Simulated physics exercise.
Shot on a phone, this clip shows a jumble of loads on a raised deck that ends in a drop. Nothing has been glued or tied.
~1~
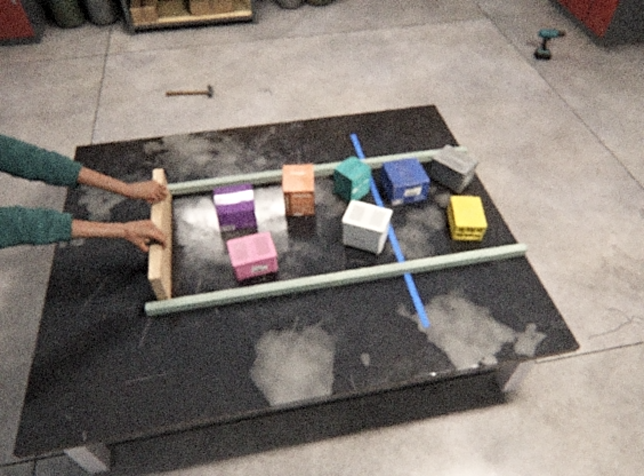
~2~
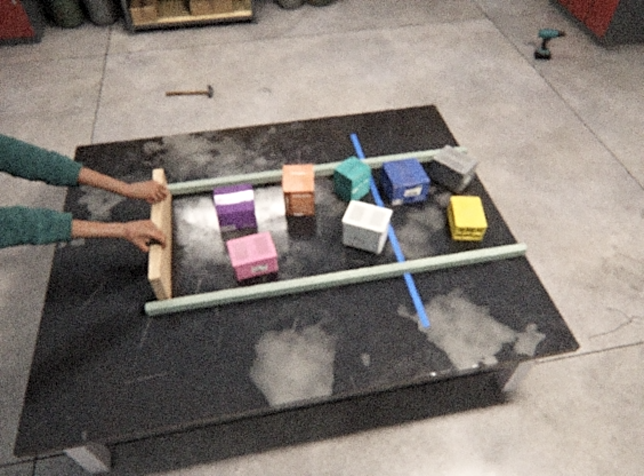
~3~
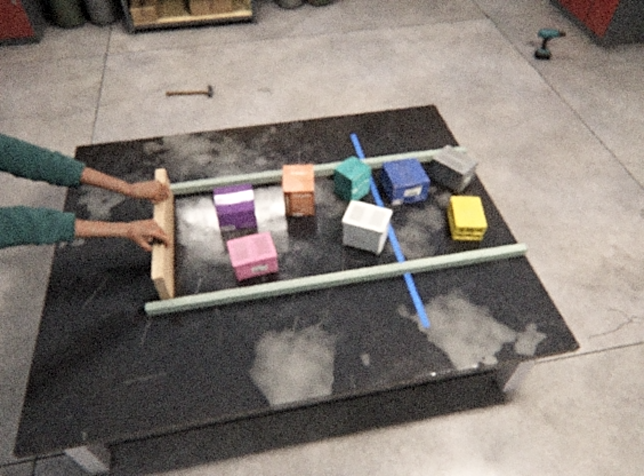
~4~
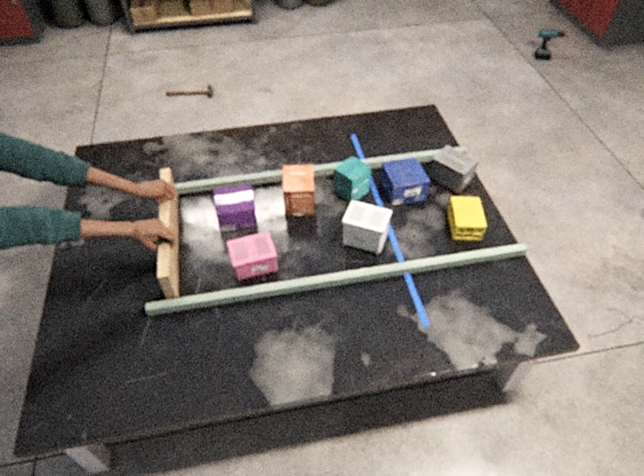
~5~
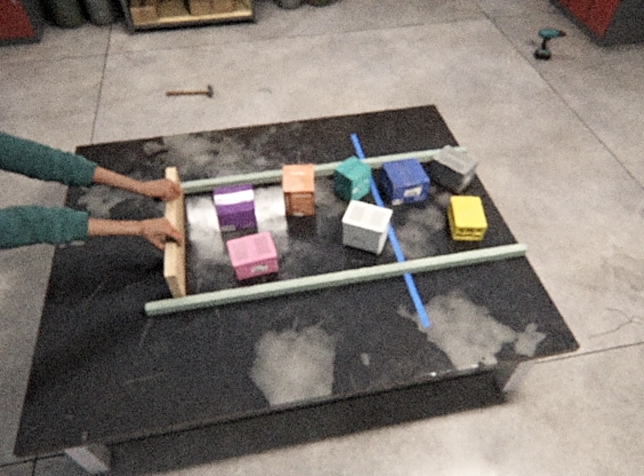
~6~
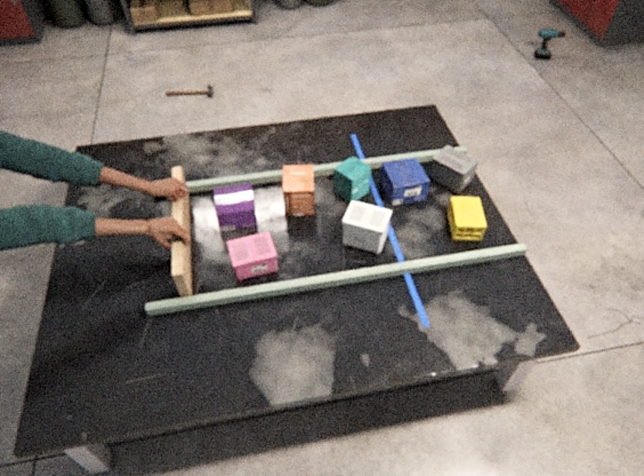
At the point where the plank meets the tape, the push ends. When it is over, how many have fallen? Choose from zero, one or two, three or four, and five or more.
When it is over, one or two have fallen.
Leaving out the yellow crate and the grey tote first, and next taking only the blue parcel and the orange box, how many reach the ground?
In the first try 0, in the other 0.
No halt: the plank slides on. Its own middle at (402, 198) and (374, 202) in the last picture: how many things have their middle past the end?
Beyond the end: 2, then 1.
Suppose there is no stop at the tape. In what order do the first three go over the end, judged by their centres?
First the grey tote, next the blue parcel, last the yellow crate.
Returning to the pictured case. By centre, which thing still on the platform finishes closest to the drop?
It's the blue parcel.
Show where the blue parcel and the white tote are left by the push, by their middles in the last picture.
Blue parcel: (484, 174); white tote: (448, 207).
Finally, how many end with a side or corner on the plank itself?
The number is 2.
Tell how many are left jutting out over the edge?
The answer comes to 1.
Early on, none off yet; grey tote at rest near (453, 170); yellow crate at rest near (466, 218); blue parcel at rest near (404, 181).
Finally, the number that fall off is one or two; lost, grey tote.
